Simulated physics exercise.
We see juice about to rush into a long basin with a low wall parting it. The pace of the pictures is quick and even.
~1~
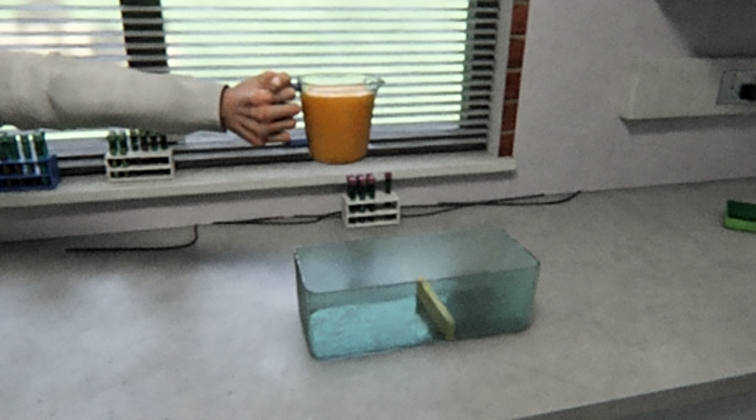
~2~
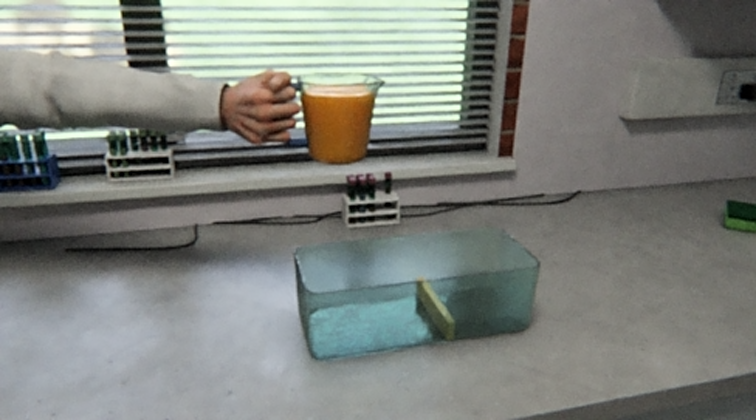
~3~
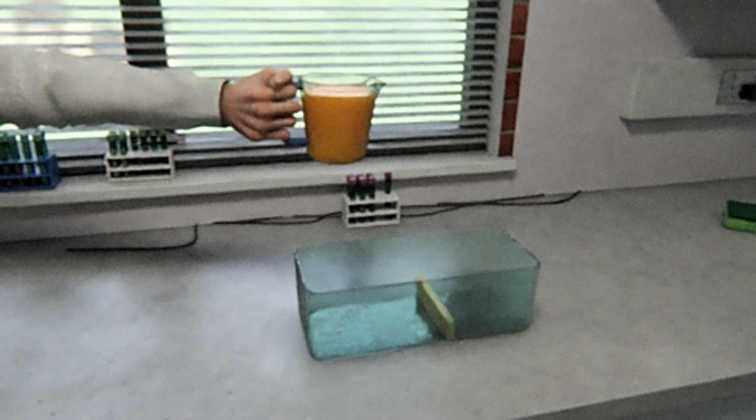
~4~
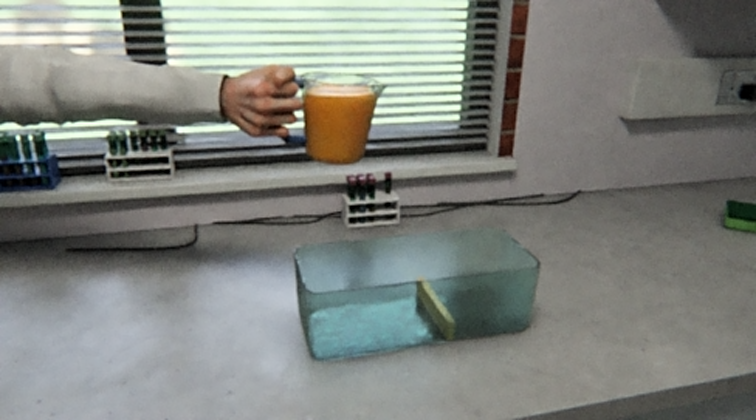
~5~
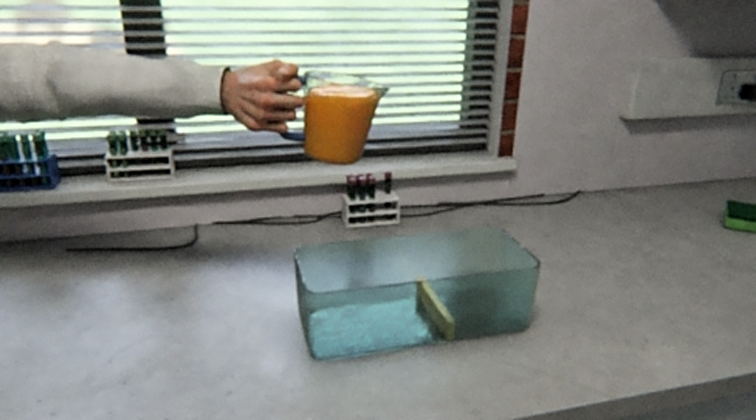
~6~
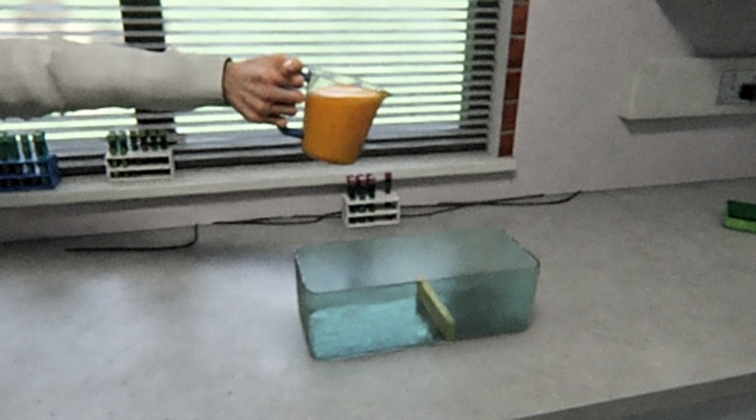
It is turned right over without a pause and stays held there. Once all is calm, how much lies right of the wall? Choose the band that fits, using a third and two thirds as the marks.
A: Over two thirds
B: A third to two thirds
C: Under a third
The answer is B.
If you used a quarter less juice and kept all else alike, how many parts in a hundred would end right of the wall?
The share comes to some 30 parts in a hundred.
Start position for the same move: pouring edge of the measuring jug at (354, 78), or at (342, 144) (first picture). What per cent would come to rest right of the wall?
Estimate, first then second: 10 per cent and 10 per cent.
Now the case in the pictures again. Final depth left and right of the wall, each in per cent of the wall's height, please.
I'd say about 20 for the left and about 50 for the right.
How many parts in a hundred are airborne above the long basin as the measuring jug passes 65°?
20 per cent.
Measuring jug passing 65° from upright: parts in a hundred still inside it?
Remaining fraction: Approx. 70 %.
A moment on, the measuring jug is tipped part way and 70 per cent is still to pour, 3 is left of the wall and 5 right of it.
Next, the measuring jug is tipped on its side and 16 per cent is still to pour, 14 is left of the wall and 45 right of it.
Then the measuring jug is tipped right over and 0 per cent is still to pour, 42 is left of the wall and 54 right of it.
Later the measuring jug is tipped right over and 0 per cent is still to pour, 42 is left of the wall and 55 right of it.
Finally, 42 per cent lies left of the wall, 55 right of it and 2 outside.
